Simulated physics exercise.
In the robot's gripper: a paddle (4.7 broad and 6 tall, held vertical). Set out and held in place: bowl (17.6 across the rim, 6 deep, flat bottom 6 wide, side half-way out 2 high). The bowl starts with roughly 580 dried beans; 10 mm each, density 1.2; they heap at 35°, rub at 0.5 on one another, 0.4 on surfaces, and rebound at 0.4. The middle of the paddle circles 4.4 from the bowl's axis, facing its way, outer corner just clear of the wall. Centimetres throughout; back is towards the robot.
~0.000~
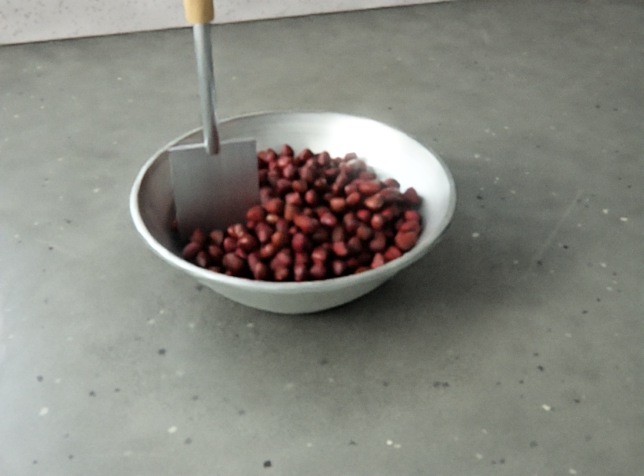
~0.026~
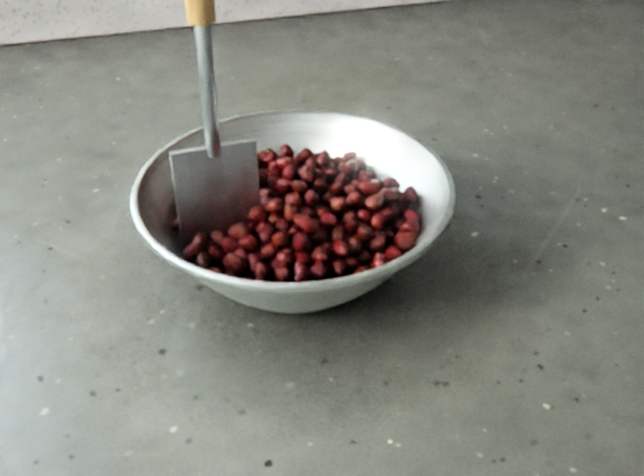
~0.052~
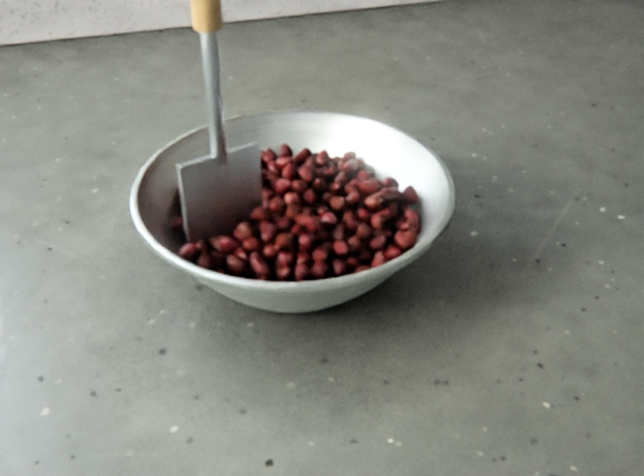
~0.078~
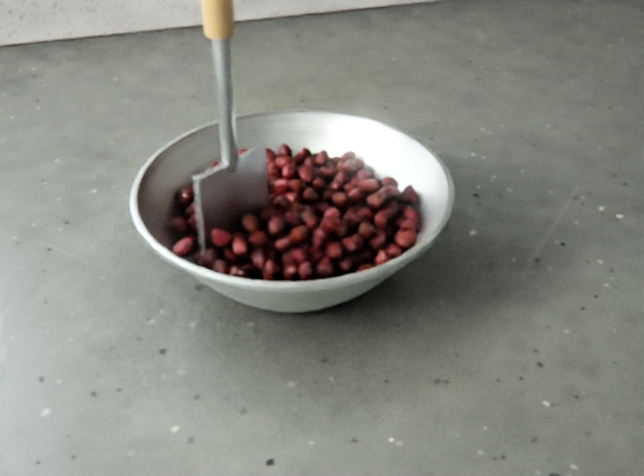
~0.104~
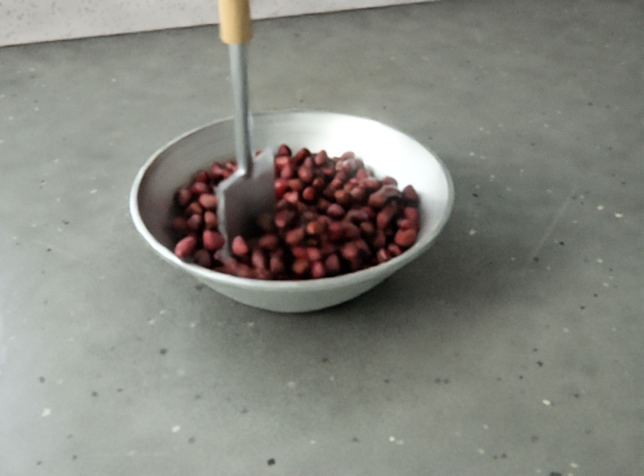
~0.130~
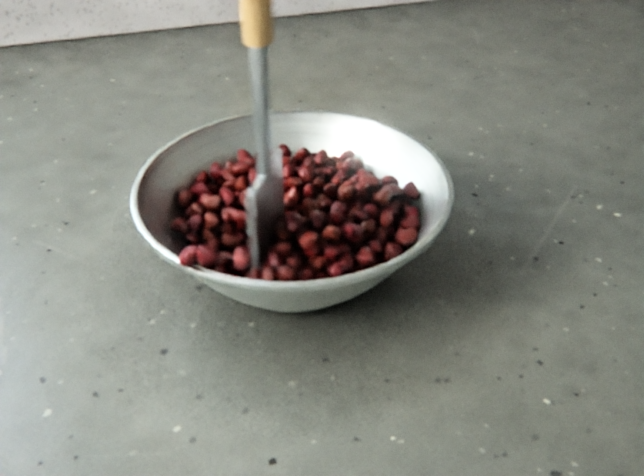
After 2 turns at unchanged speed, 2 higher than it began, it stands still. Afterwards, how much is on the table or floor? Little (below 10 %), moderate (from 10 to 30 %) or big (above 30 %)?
On the table or floor the share is moderate, from 10 to 30 %.
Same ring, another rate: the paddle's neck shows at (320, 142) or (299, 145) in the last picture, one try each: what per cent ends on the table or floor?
Some 30 and 30 per cent.
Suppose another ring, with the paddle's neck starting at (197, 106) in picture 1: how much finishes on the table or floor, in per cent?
About 10 per cent.
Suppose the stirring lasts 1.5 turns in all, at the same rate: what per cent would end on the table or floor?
It would be near 20 per cent.
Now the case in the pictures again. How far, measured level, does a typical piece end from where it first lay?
Some 2 cm.
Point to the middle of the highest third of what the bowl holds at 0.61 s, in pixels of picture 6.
At about (219, 200).
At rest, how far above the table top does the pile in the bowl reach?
Roughly 6.5 cm.
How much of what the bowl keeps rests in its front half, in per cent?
About 55 per cent.
By 0.61 s, 319° round, highest piece 9 above the table; 486 in the bowl, 74 on the table or floor, 16 in flight or on the tool.
By 1.09 s, 219° round, highest piece 7 above the table; 454 in the bowl, 121 on the table or floor, 1 in flight or on the tool.
By 1.53 s, 0° round, highest piece 7 above the table; 454 in the bowl, 122 on the table or floor.
By 2.23 s, 0° round, highest piece 7 above the table; 454 in the bowl, 122 on the table or floor.
Final count, 454 in the bowl, 122 on the table or floor. That is 21 % on the table or floor.
